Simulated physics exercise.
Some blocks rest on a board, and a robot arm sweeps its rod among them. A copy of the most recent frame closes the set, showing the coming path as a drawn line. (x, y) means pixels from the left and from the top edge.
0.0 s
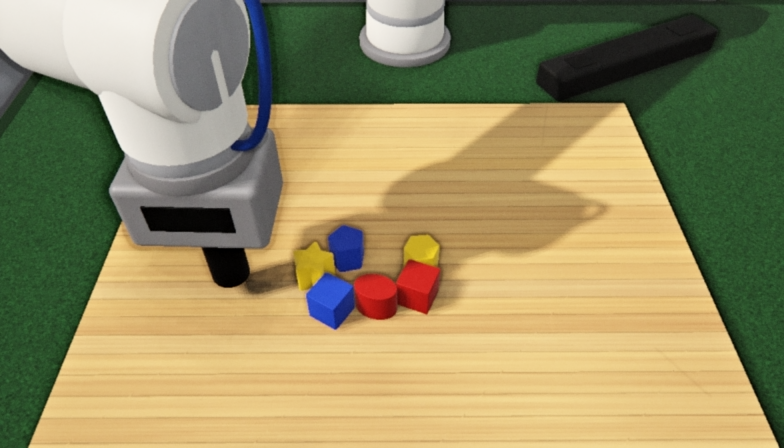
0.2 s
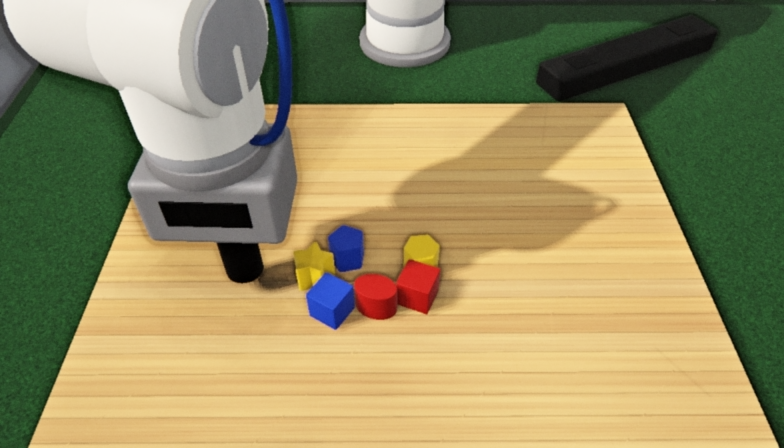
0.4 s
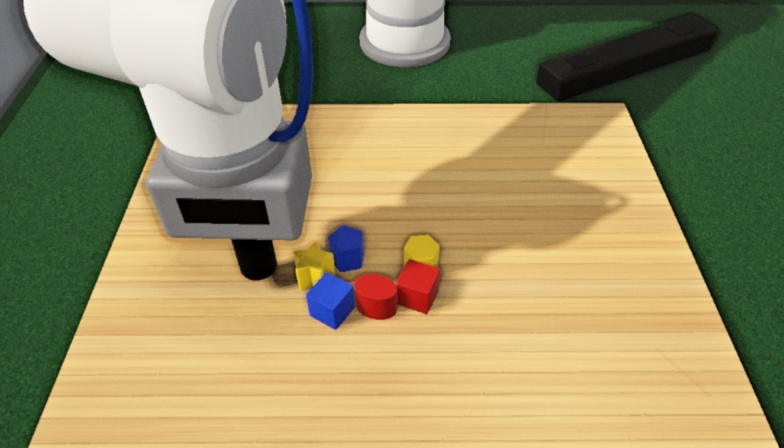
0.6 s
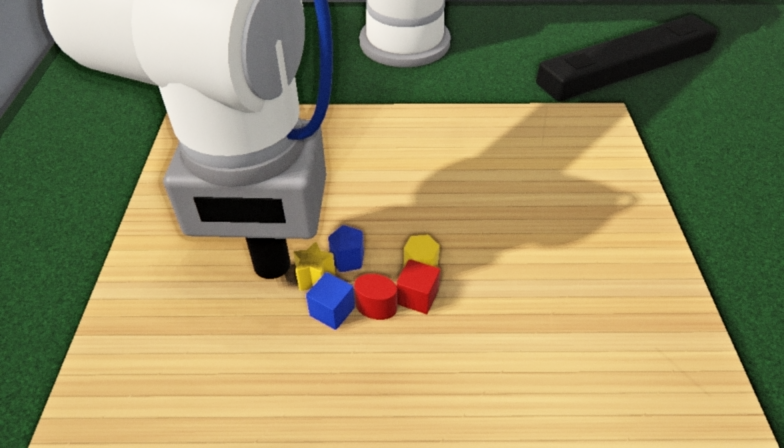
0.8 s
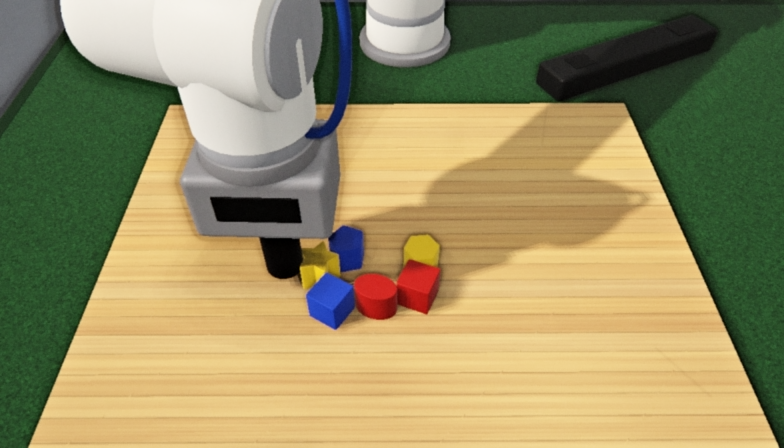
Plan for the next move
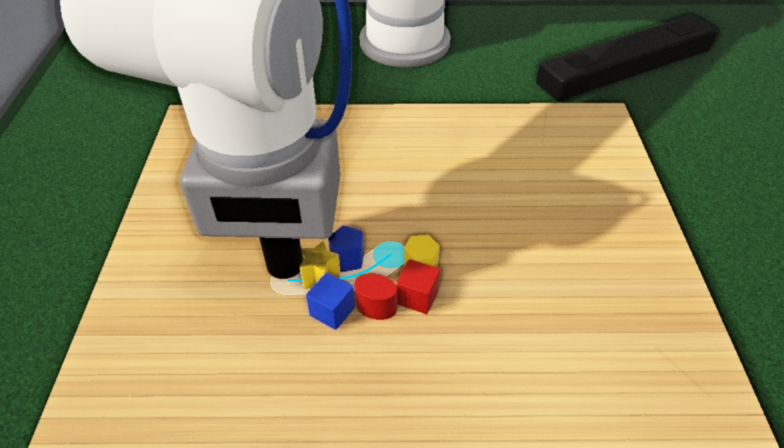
In the video, a robot arm slides its black rod rightward over a wooden board toward a cluster of blue, yellow and red blocks, then nudges the yellow star-shaped block slightly to the right while the other blocks stay still.
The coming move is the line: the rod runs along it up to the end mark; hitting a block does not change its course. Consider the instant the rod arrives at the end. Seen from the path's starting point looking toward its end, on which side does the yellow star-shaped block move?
With start-to-end as forward, it shifts right.
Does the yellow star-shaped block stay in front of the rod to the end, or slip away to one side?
My prediction: No longer in front.
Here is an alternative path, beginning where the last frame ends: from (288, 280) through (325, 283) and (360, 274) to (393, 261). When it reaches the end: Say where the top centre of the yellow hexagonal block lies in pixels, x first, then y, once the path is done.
I'd guess (452, 242).
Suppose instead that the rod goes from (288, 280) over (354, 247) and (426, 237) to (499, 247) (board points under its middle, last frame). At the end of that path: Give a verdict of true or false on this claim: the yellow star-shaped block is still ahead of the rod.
The statement is correct.
The line goes from (288, 280) over (326, 280) and (362, 273) to (391, 255).
What follows on the original path. One third of the way, rod at (325, 265); yellow star-shaped block at (357, 255); blue pentagon at (376, 232), turned 20° anticlockwise.
Two thirds of the way, rod at (361, 258); yellow star-shaped block at (394, 251); blue four-sided block at (334, 291), turned 15° clockwise; blue pentagon at (397, 225), turned 60° anticlockwise; yellow hexagonal block at (429, 245).
At the end, rod at (390, 240); yellow star-shaped block at (417, 247), turned 40° clockwise; blue four-sided block at (334, 291), turned 15° clockwise; blue pentagon at (411, 212), turned 70° anticlockwise; yellow hexagonal block at (449, 244).
